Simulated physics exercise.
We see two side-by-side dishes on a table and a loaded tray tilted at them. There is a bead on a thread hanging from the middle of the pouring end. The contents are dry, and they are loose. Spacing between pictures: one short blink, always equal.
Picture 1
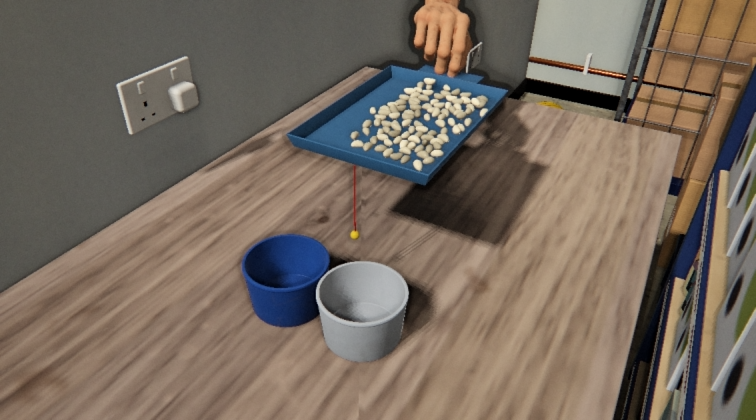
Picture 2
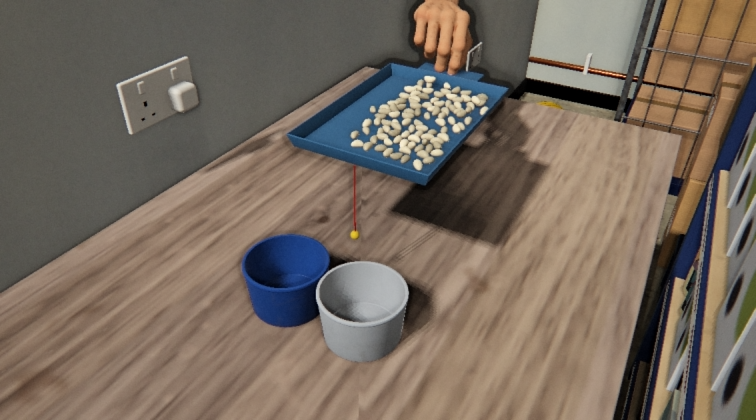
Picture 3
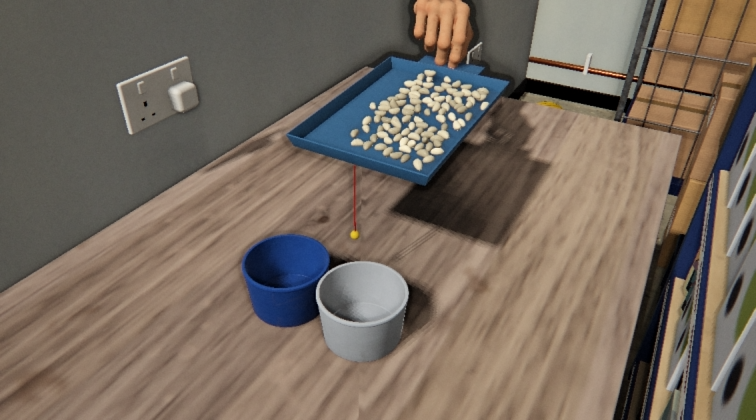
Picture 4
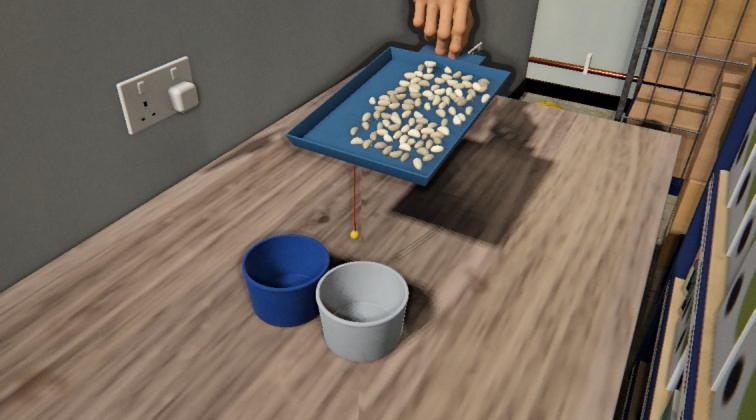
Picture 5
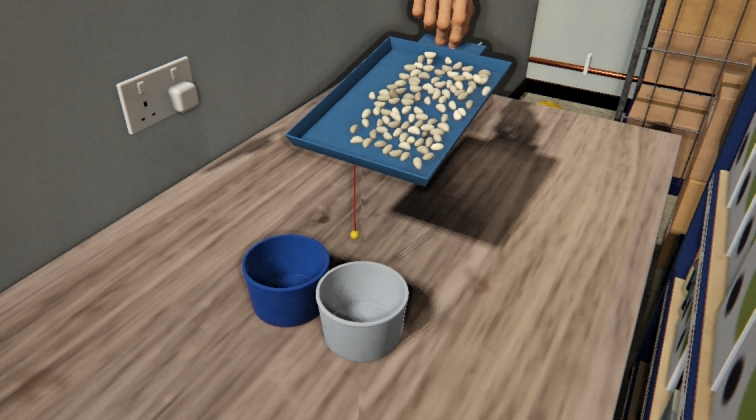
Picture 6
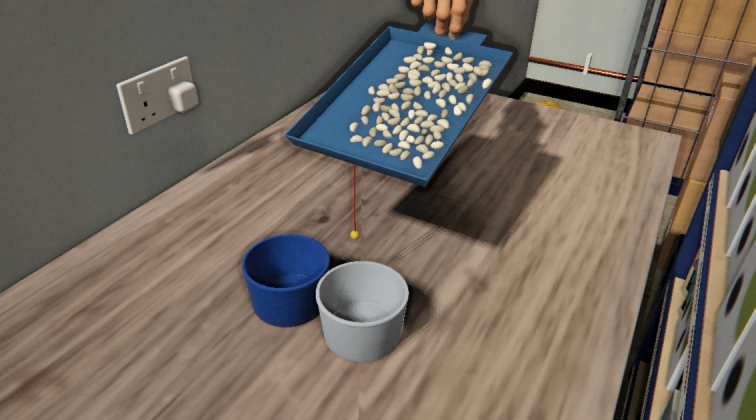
A hand slowly tilts a blue tray of white beans slightly toward two dishes.
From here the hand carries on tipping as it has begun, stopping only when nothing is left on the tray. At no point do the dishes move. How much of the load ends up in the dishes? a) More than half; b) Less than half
The answer is a.
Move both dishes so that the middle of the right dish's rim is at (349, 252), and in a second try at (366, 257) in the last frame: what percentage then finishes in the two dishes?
Trial 1 around 30 percent, trial 2 around 50 percent.
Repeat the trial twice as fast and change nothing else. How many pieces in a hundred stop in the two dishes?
About 70 in a hundred.
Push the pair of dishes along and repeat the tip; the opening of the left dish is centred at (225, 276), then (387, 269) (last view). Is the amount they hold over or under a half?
First try: Lower than half; second try: Higher than half.
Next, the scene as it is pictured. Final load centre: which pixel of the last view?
Centre at rest, last view: Approx. (360, 325).
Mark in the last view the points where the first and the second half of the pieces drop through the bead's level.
(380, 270), then (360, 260).
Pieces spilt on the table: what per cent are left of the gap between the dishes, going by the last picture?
0 %, near enough.
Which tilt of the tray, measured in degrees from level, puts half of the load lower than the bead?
The angle is around 95°.
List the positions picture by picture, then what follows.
The first picture shows corners of the pouring end at (293, 133) and (426, 171), level; middle of the load at (427, 117), white beans; left dish at (262, 302); right dish at (339, 336); bead on its thread at (355, 235).
The second picture shows corners of the pouring end at (293, 133) and (426, 172), level; middle of the load at (427, 116).
The third picture shows corners of the pouring end at (293, 133) and (425, 172), tipped barely, level across its low end; middle of the load at (427, 112).
The fourth picture shows corners of the pouring end at (292, 133) and (425, 173), tipped a little, level across its low end; middle of the load at (427, 107).
The fifth picture shows corners of the pouring end at (292, 133) and (425, 174), tipped a little, level across its low end; middle of the load at (427, 101).
The sixth picture shows corners of the pouring end at (291, 133) and (424, 175), tipped a little, level across its low end; middle of the load at (427, 95); left dish at (262, 302); right dish at (339, 336).
Soon after the last picture, tray tipped steeply; nearly all on the tray; a stray few in the left dish; a stray few in the air.
A little later, tray tipped right over; about a third on the tray; about a third in the right dish; a stray few in the left dish; a small part outside both; about a quarter in the air.
Later still, tray tipped past a quarter turn; about two thirds in the right dish; about a quarter in the left dish; about a quarter outside both.
At rest, tray tipped past a quarter turn; about two thirds in the right dish; about a quarter in the left dish; about a quarter outside both.
